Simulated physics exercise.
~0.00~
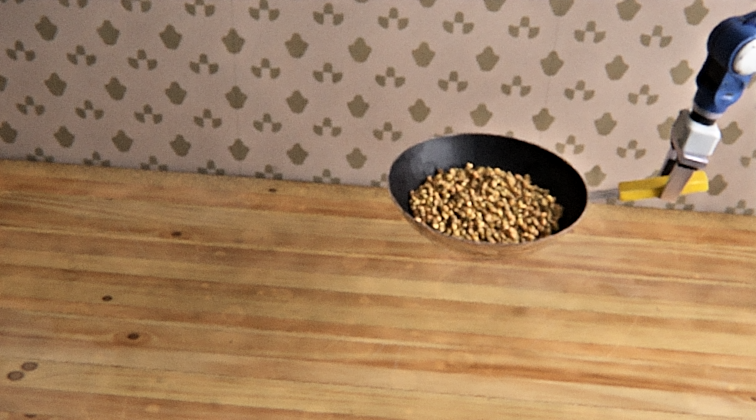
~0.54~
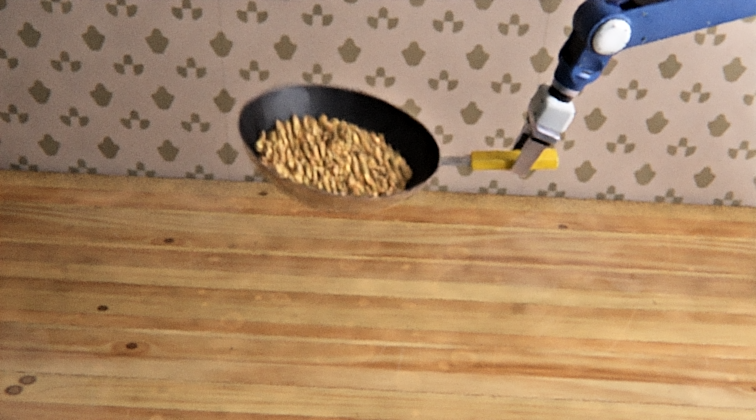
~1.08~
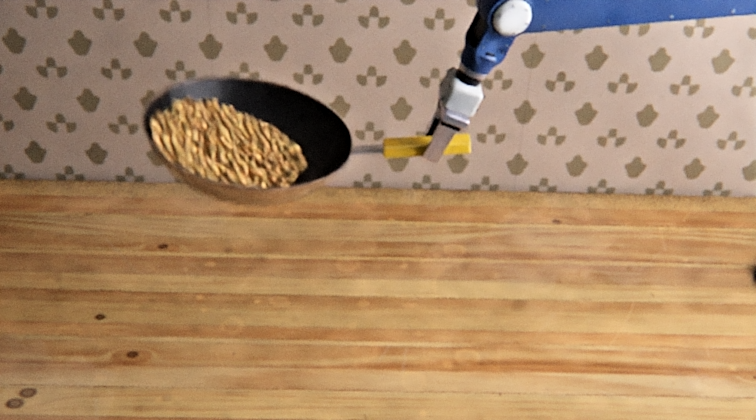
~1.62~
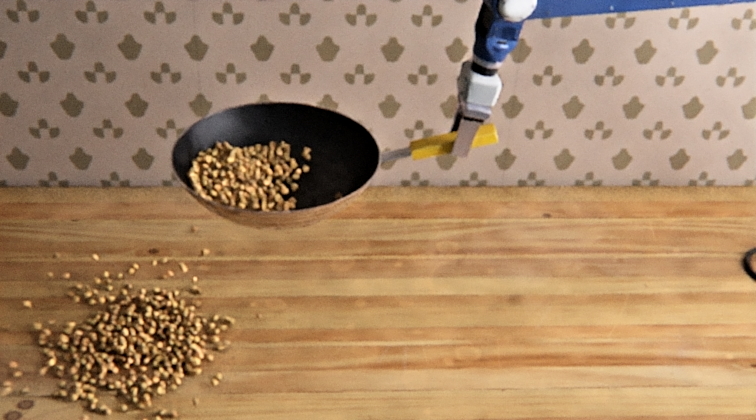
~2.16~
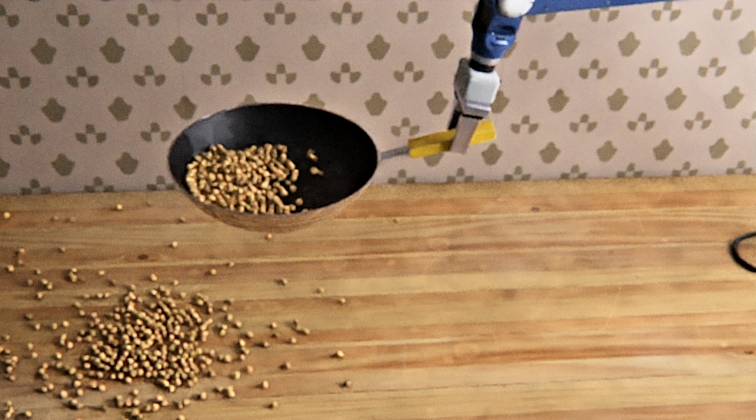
A blue robot arm swung a black frying pan full of dried chickpeas left and up above a wooden table, then jerked it back, and many spilled over, ending scattered across the table while the rest stayed in the pan.
